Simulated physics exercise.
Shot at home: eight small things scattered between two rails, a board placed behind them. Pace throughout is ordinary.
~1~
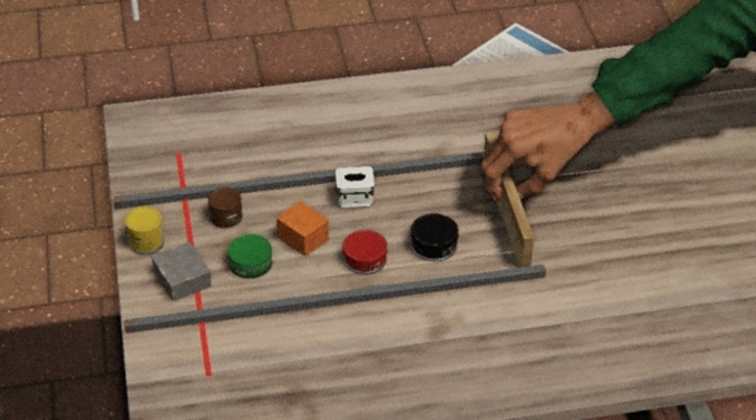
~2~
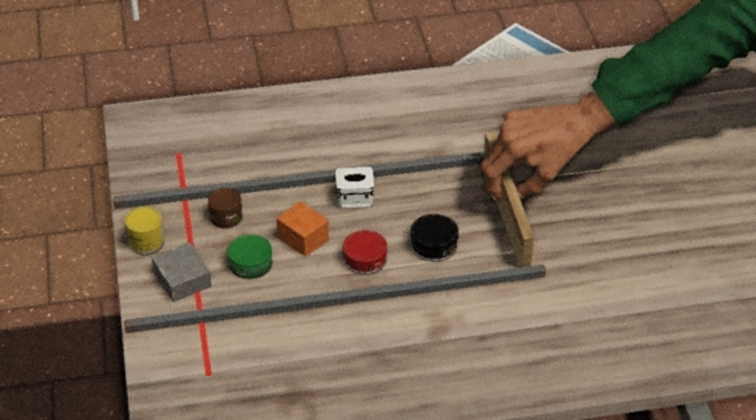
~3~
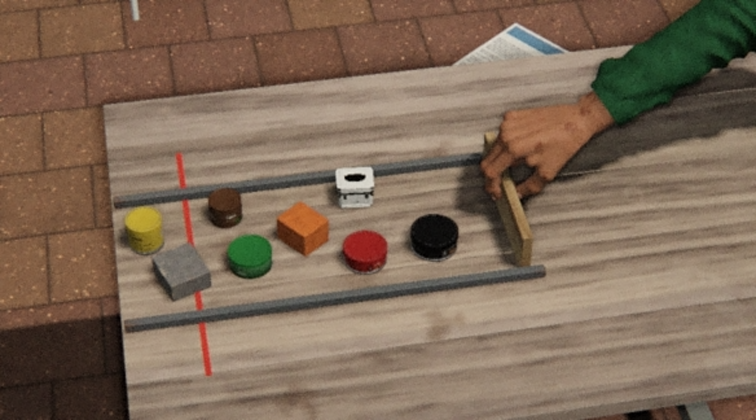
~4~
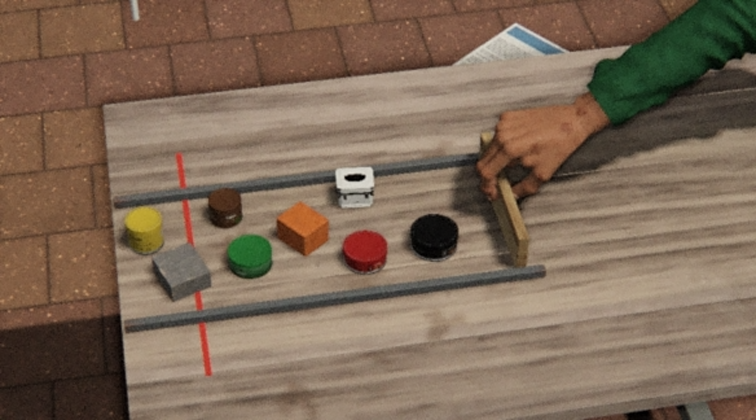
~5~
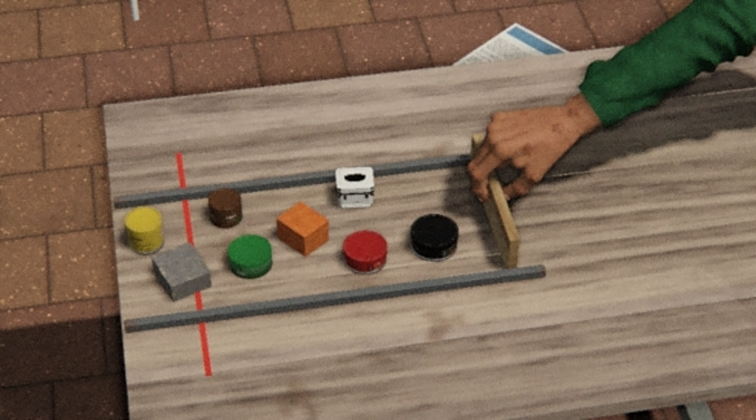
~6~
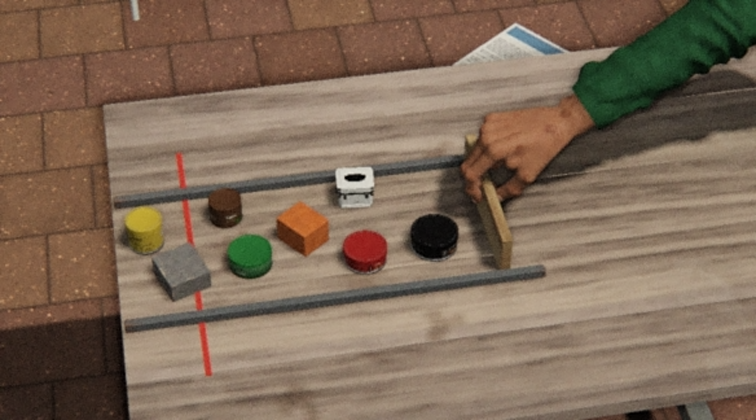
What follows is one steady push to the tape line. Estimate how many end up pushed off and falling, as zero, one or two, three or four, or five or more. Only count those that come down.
I expect one or two drops over the end.
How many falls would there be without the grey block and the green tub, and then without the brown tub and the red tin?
0 in the first case and 0 in the second.
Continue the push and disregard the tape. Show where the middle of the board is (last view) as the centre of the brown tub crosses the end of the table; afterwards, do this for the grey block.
Brown tub over the end: About (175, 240). Grey block over the end: About (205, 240).
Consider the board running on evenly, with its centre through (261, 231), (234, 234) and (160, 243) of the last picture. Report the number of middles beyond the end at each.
The counts are 0, 0 and 5, in that order.
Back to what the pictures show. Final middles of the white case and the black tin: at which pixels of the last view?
Near (169, 211) and (171, 270).
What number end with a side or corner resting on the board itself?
I count 3 of them.
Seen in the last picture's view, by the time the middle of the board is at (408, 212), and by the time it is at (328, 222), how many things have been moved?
By then 2, and 5.
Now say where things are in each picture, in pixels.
The first picture shows yellow pot (145, 231); grey block (182, 272); brown tub (225, 208); board (507, 199); tape (193, 256).
The second picture shows grey block (182, 272); black tin (434, 238).
The third picture shows brown tub (225, 208); white case (355, 188).
The fourth picture shows yellow pot (145, 231); orange block (303, 229).
The fifth picture shows grey block (182, 272); red tin (365, 252).
The sixth picture shows yellow pot (145, 231); grey block (182, 272); brown tub (225, 208); board (487, 202); tape (193, 256).
Soon after, none off yet; yellow pot at rest near (145, 231); grey block at rest near (182, 272); brown tub at rest near (225, 208).
In the end, the number that fall off is one or two; gone, grey block and yellow pot.
